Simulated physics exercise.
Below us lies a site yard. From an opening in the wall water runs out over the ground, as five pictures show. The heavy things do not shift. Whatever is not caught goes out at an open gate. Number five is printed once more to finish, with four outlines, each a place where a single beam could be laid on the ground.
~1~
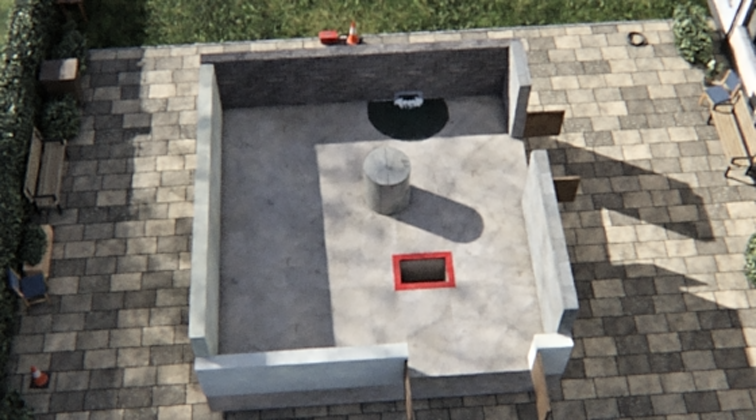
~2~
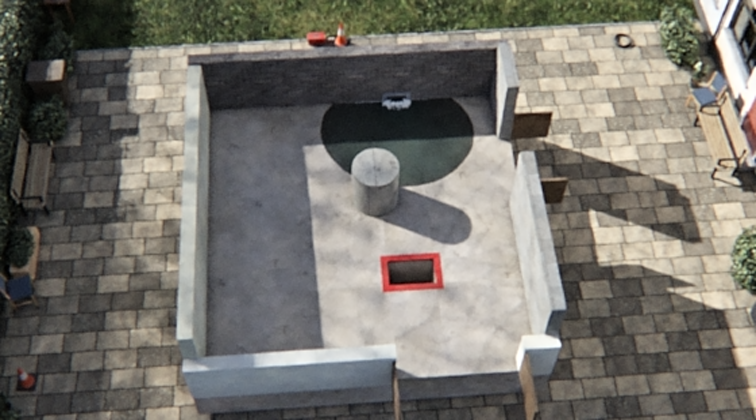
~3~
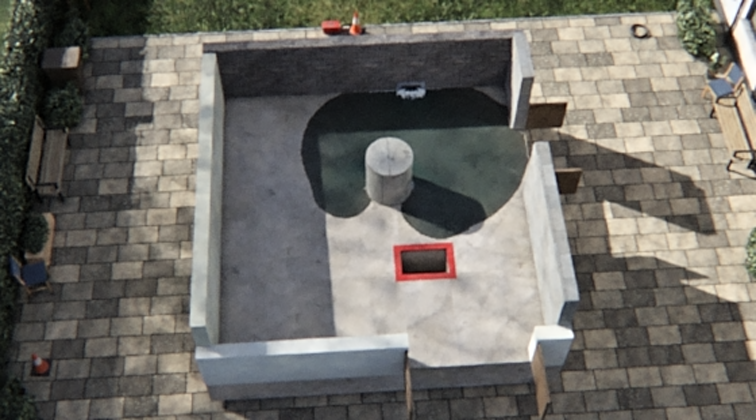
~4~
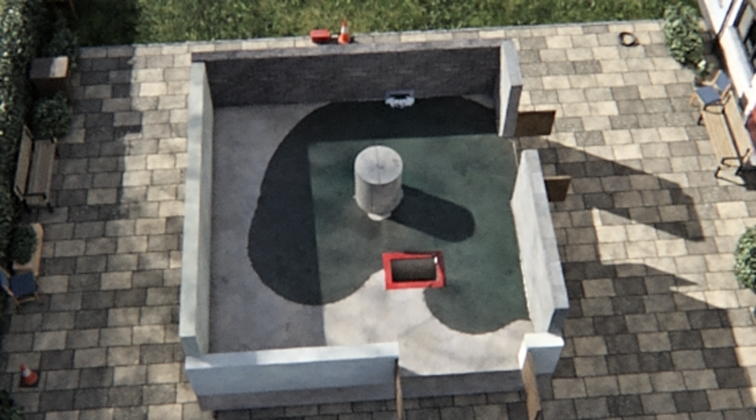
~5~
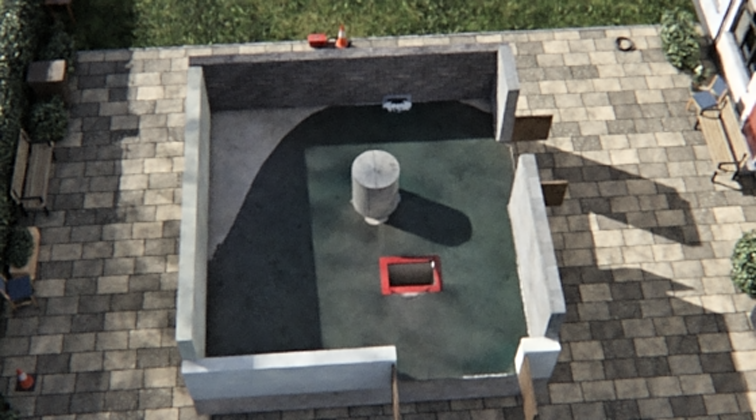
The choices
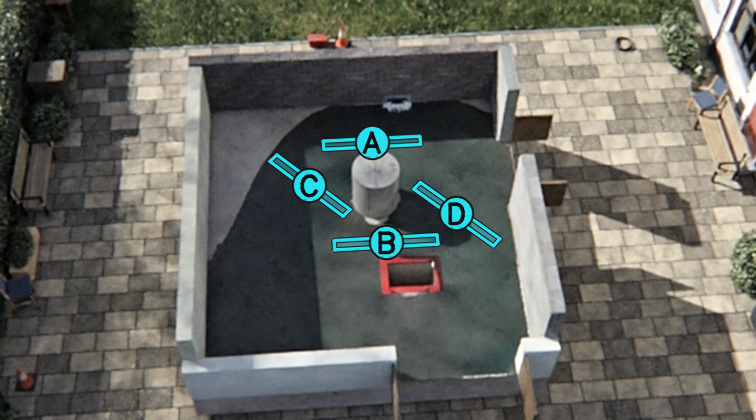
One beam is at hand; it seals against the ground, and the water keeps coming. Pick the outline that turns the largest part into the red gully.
C beats the others.
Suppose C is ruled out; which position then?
That is position D.
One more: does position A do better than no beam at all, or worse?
Worse.
On the marked copy, A from (323, 145) to (420, 140); B from (334, 245) to (437, 239); C from (273, 158) to (346, 212); D from (417, 185) to (496, 242).
If A is chosen, about 3 % of the stream runs into the red gully, about 96 % out by the gates.
If B is chosen, about 2 % of the stream runs into the red gully, about 98 % out by the gates.
If C is chosen, about 16 % of the stream runs into the red gully, about 83 % out by the gates.
If D is chosen, about 10 % of the stream runs into the red gully, about 89 % out by the gates.
